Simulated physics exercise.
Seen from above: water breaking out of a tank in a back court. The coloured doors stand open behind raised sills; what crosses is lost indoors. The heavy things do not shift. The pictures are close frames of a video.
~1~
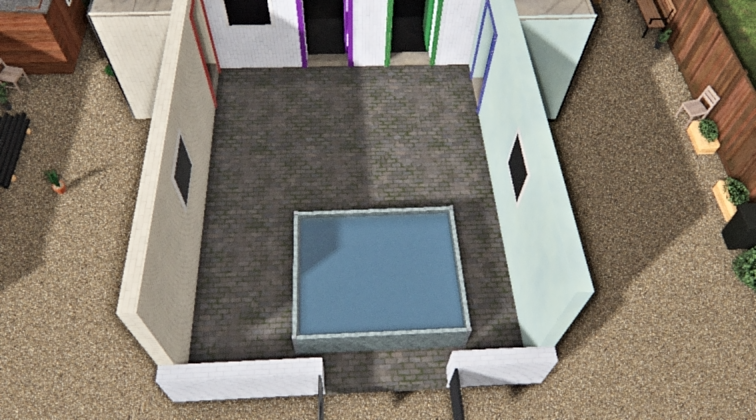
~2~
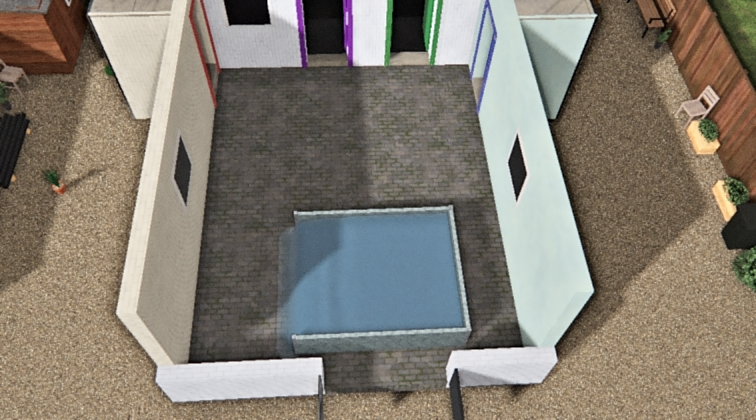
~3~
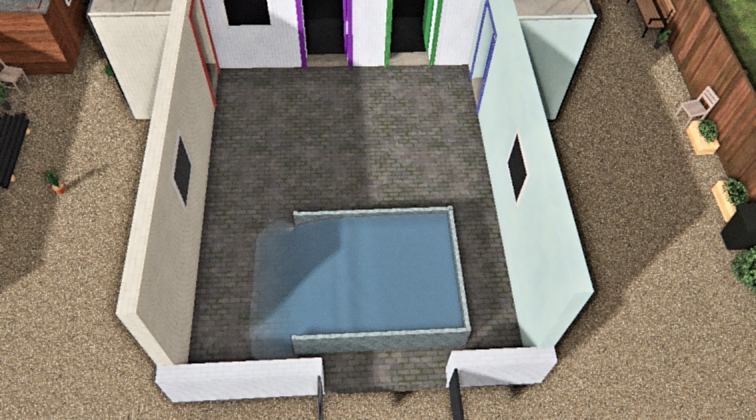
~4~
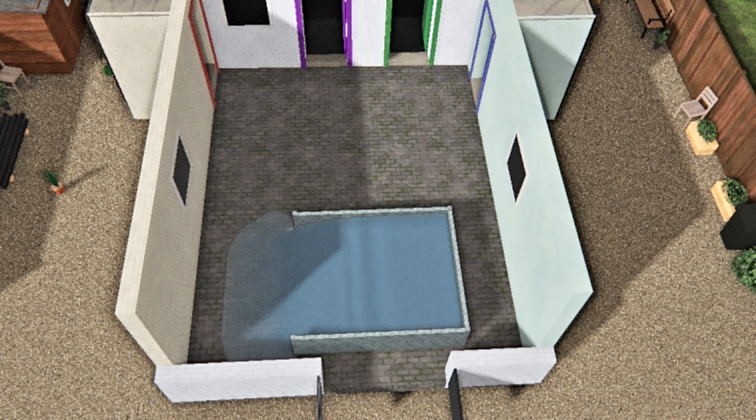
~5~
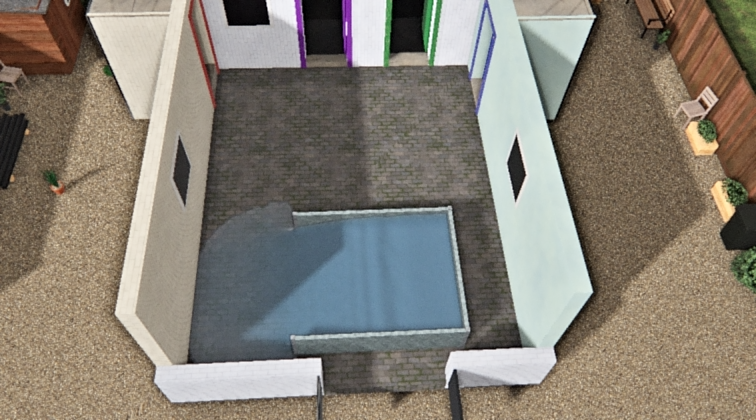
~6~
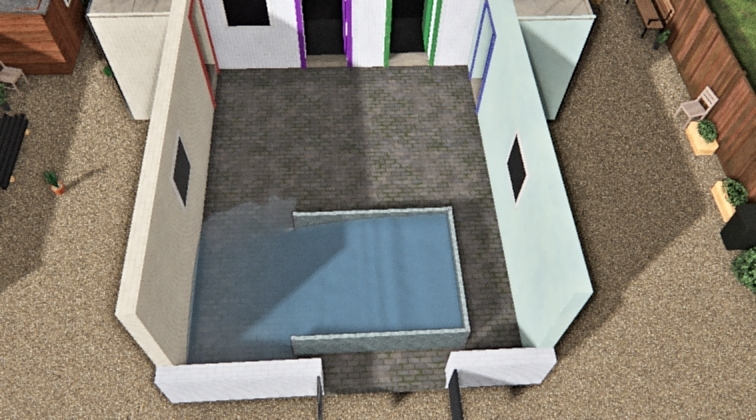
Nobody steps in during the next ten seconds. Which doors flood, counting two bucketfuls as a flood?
One by one: The blue door takes more than that; the purple door stays under that; the green door stays under that; the red door stays under that.
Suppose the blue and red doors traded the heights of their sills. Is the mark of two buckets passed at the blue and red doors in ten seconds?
Blue door lets less in; red door floods.
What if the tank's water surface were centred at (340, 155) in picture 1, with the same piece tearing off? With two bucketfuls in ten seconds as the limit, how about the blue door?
One by one: The blue one goes over.
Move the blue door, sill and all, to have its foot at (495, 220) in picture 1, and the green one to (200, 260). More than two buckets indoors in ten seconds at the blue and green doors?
In short: The blue one is under, the green one passes that mark.
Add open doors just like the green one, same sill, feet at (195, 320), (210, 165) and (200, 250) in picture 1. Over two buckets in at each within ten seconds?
One after the other: Takes more, holds, is over.
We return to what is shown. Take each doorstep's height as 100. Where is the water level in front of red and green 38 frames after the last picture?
About 50 and 50 per cent.
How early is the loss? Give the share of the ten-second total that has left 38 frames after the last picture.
About 50 per cent.
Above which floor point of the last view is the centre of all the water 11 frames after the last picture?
Around (296, 286).
A moment on, water covers 20 % of the floor; the blue door not reached, the purple door not reached, the green door not reached, the red door not reached.
Next, water covers 25 % of the floor; the blue door not reached, the purple door not reached, the green door not reached, the red door not reached.
Then, water covers 55 % of the floor; the blue door not reached, the purple door wet at the sill, nothing in, the green door not reached, the red door wet at the sill, nothing in.
Later, water covers 80 % of the floor; the blue door under two buckets in, the purple door under two buckets in, the green door wet at the sill, nothing in, the red door wet at the sill, nothing in.
In the end, water covers 95 % of the floor; the blue door far over two buckets in, the purple door under two buckets in, the green door wet at the sill, nothing in, the red door wet at the sill, nothing in.
